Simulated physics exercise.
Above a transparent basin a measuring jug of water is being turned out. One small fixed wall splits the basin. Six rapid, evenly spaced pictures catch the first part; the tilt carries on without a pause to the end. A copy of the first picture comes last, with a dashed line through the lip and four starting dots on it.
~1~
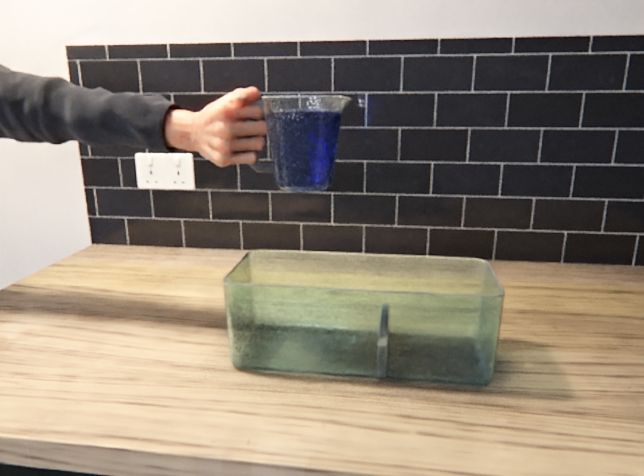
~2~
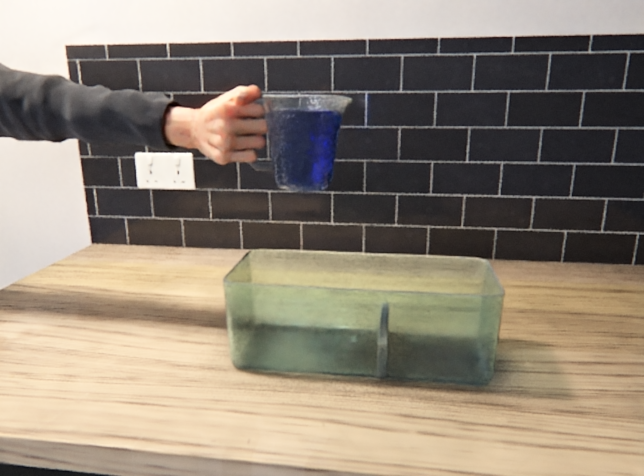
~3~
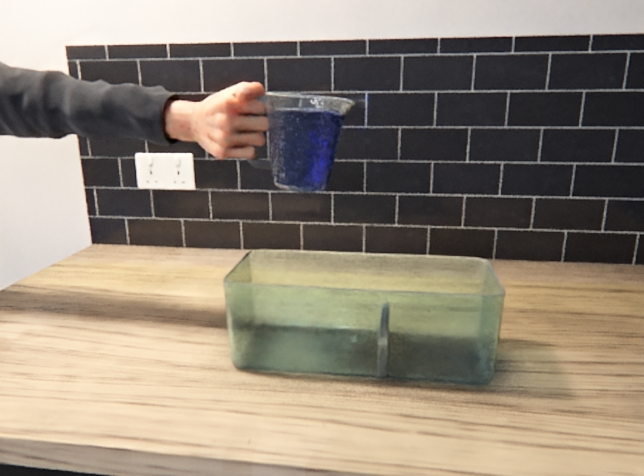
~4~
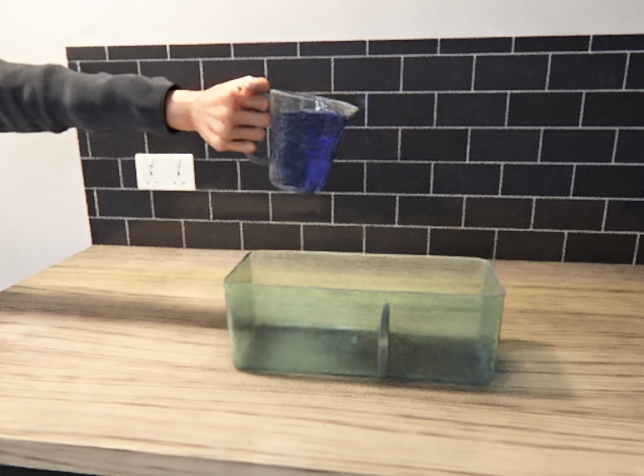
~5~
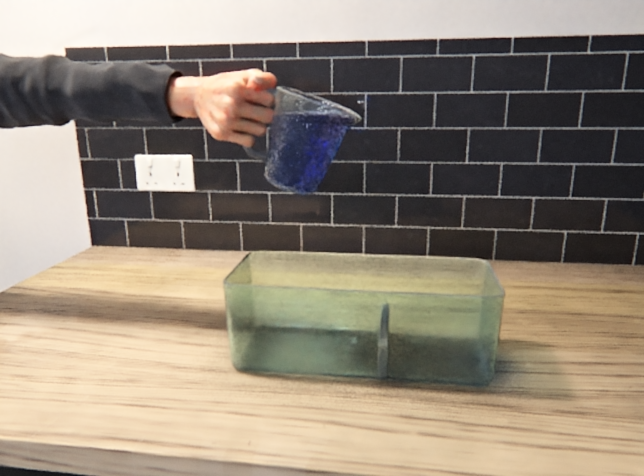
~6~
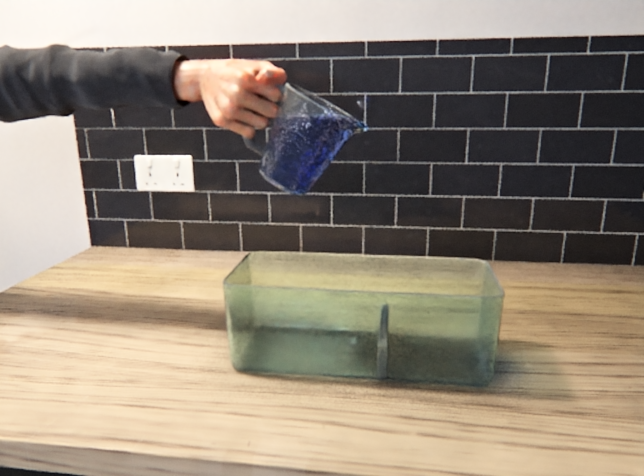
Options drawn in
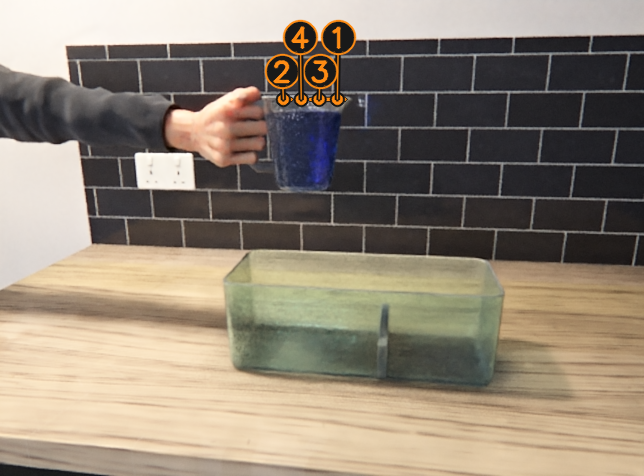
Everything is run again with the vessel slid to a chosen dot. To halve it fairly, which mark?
3 works best here.
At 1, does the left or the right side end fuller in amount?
More ends on the right.
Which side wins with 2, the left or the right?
The left one.
On the marked copy, 1 at (337, 99); 2 at (283, 99); 3 at (319, 99); 4 at (301, 99).
If 1 is chosen, about 9 % ends left of the wall and 90 % right of it.
If 2 is chosen, about 91 % ends left of the wall and 6 % right of it; 3 % is lost outside.
If 3 is chosen, about 48 % ends left of the wall and 50 % right of it.
If 4 is chosen, about 90 % ends left of the wall and 7 % right of it; 3 % is lost outside.
